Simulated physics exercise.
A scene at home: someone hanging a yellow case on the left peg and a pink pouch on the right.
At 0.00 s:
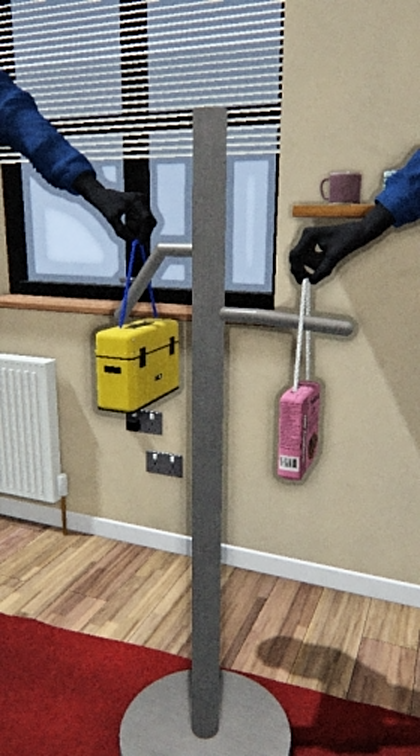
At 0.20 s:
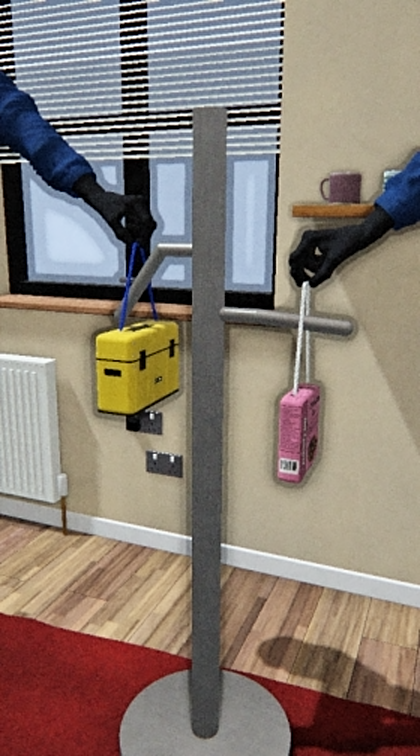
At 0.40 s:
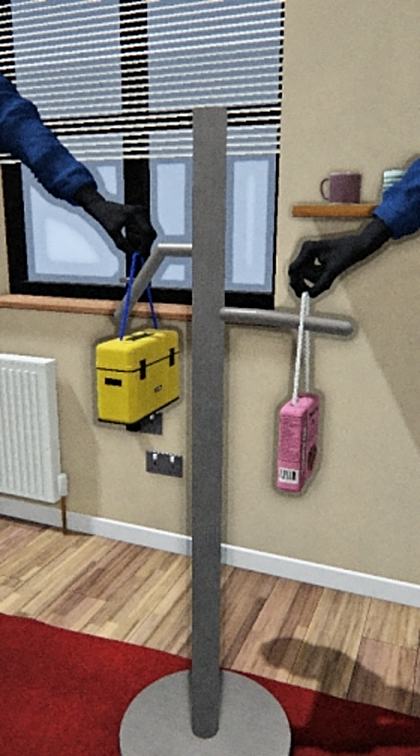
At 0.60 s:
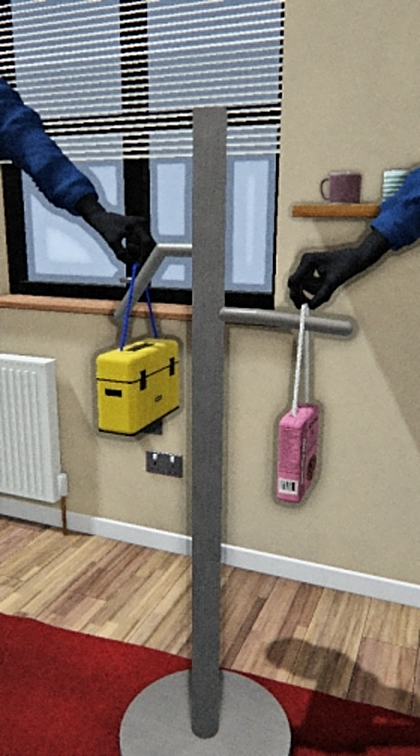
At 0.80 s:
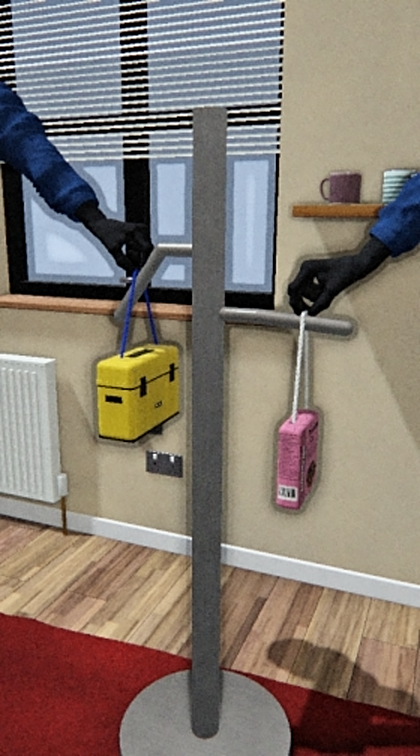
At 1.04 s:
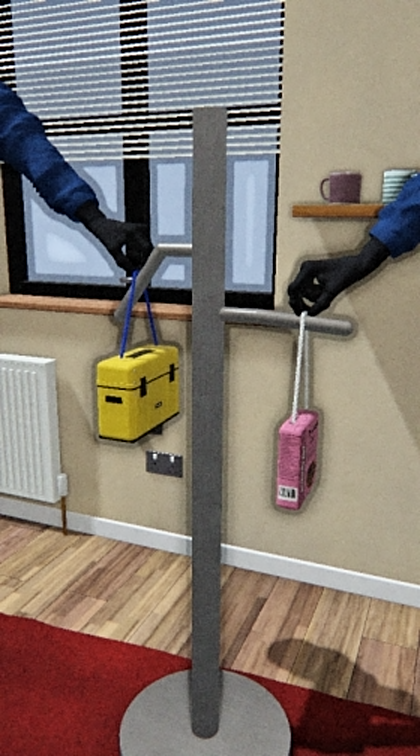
Two black-gloved hands in blue sleeves lower a yellow case on a blue strap at left and a pink pouch on a white cord at right, seen from straight ahead in a room at home. Between them stands a grey post with two pegs, before a window with blinds, a radiator and a mug shelf. Both items sink slightly, slowing almost to stillness, while the camera stays still.
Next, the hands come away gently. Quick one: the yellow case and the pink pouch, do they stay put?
Outcome: The yellow case falls away, the pink pouch does not fall.
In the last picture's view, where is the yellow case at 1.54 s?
By that point its middle sits at pixel (165, 689) in the last picture.
After 1.34 s, yellow case falling near (143, 511); pink pouch still up near (299, 459).
After 1.54 s, yellow case on the floor near (165, 690); pink pouch still up near (299, 460).
In the end, yellow case on the floor near (211, 713); pink pouch still up near (300, 461). The yellow case slips off its peg and the pink pouch holds on.
